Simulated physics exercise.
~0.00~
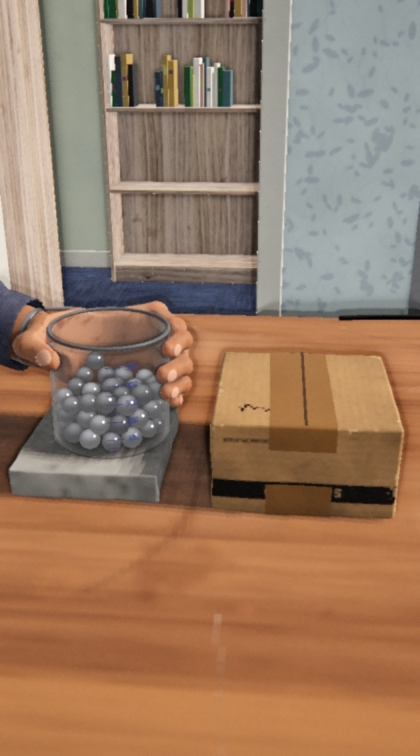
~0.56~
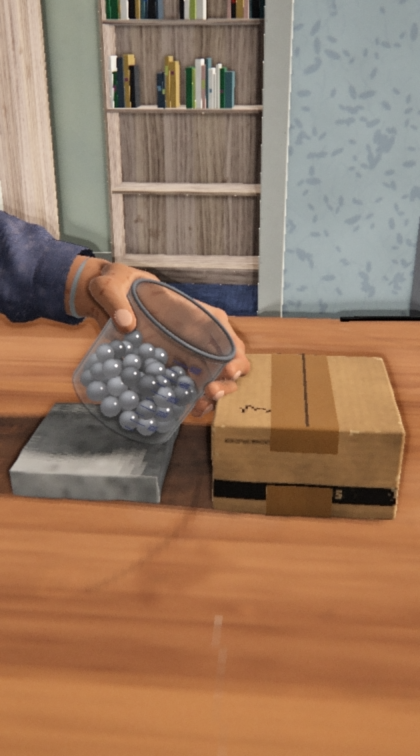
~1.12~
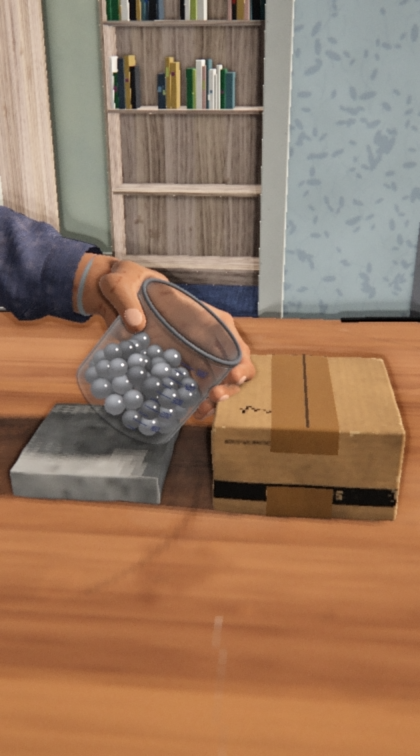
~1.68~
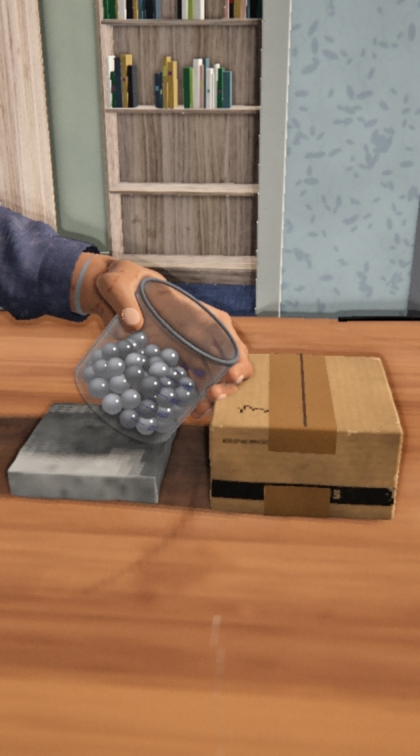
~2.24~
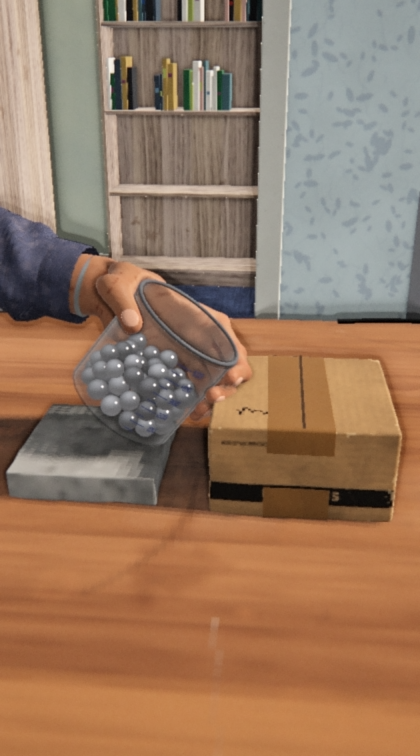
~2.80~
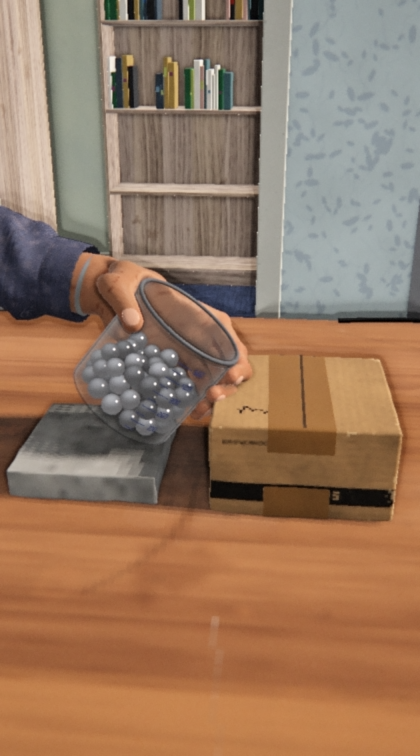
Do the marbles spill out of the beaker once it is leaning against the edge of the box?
No, the marbles stay inside the beaker below its rim while the hand holds it tilted against the box.
A hand lifting a clear beaker of grey marbles off a grey slab, tilting it right against a cardboard box and holding it there.
